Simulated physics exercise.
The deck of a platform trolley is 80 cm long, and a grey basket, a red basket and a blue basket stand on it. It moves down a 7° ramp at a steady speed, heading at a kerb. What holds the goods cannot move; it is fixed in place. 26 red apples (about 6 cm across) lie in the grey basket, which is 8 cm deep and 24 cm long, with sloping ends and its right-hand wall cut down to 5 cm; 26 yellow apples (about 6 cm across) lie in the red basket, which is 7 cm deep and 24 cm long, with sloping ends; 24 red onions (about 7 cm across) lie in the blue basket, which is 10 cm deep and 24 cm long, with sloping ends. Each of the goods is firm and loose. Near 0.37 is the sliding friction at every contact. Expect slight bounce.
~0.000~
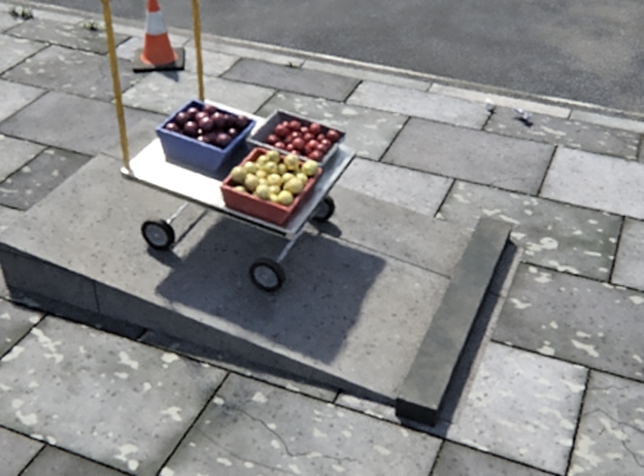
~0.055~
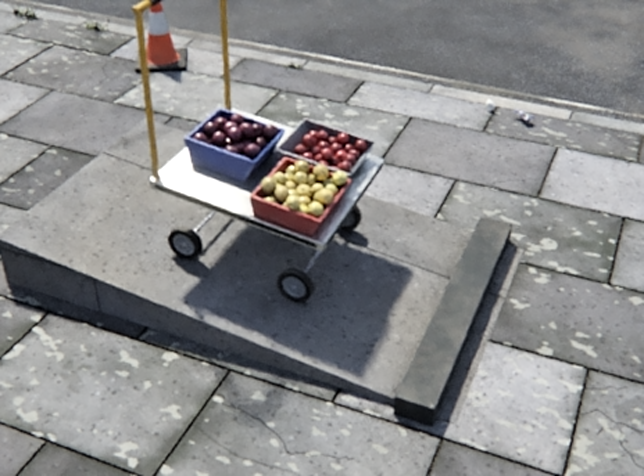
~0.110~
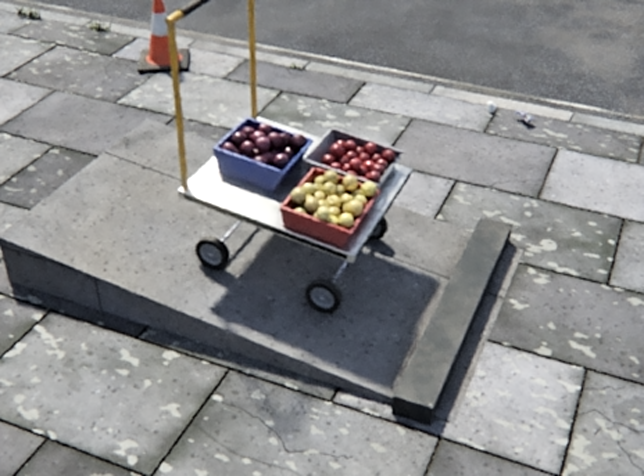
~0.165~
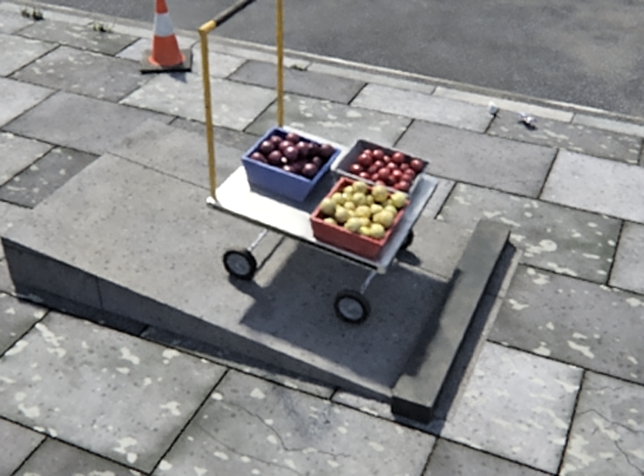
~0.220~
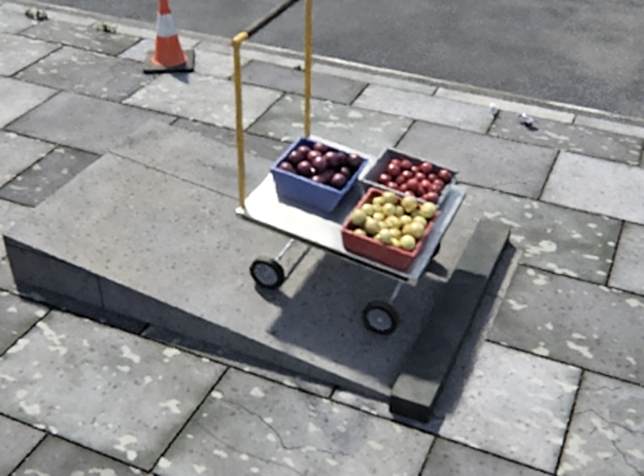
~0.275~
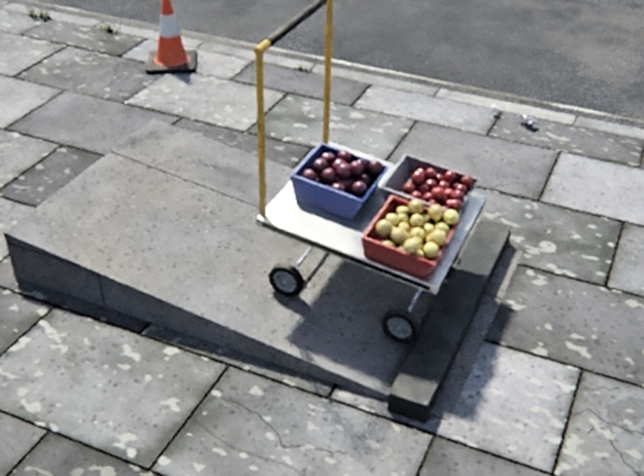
On a sunlit paved sidewalk beside a road, a platform trolley with yellow uprights carries a blue basket of red onions, a grey basket of red apples and a red basket of yellow apples. It rolls steadily rightward down a low stone ramp, from the upper part to right beside the kerb.
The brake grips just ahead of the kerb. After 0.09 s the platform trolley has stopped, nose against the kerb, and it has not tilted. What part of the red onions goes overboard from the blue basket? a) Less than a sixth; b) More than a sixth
a, less than a sixth.
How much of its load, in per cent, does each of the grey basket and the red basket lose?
The grey basket loses 40 percent and the red basket loses 25 percent.
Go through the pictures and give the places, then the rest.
In the first picture (each is followed by its nearest rim corner in this view), blue basket, (223, 151); grey basket (its farthest corner), (278, 109); 65 cm short of the stop; none out.
The second picture shows blue basket, (253, 161); grey basket, (305, 119); 52 cm short of the stop.
The third picture shows blue basket, (282, 171); grey basket, (333, 128); 38 cm short of the stop.
The fourth picture shows blue basket, (311, 182); grey basket, (360, 137); 25 cm short of the stop.
The fifth picture shows blue basket, (341, 192); grey basket, (387, 147); 11 cm short of the stop.
The sixth picture shows blue basket, (361, 200); grey basket, (407, 154); stopping; none out.
After 0.32 s, grey basket 25 in, 1 out, red basket 25 in, 1 out and blue basket 24 in, 0 out.
After 0.44 s, grey basket 20 in, 6 out, red basket 20 in, 6 out and blue basket 24 in, 0 out.
After 0.67 s, grey basket 16 in, 10 out, red basket 19 in, 7 out and blue basket 23 in, 1 out.
When it is over (at 1.17 s), grey basket 16 in, 10 out, red basket 19 in, 7 out and blue basket 23 in, 1 out. Asked share, 1 of 24, 4 per cent.
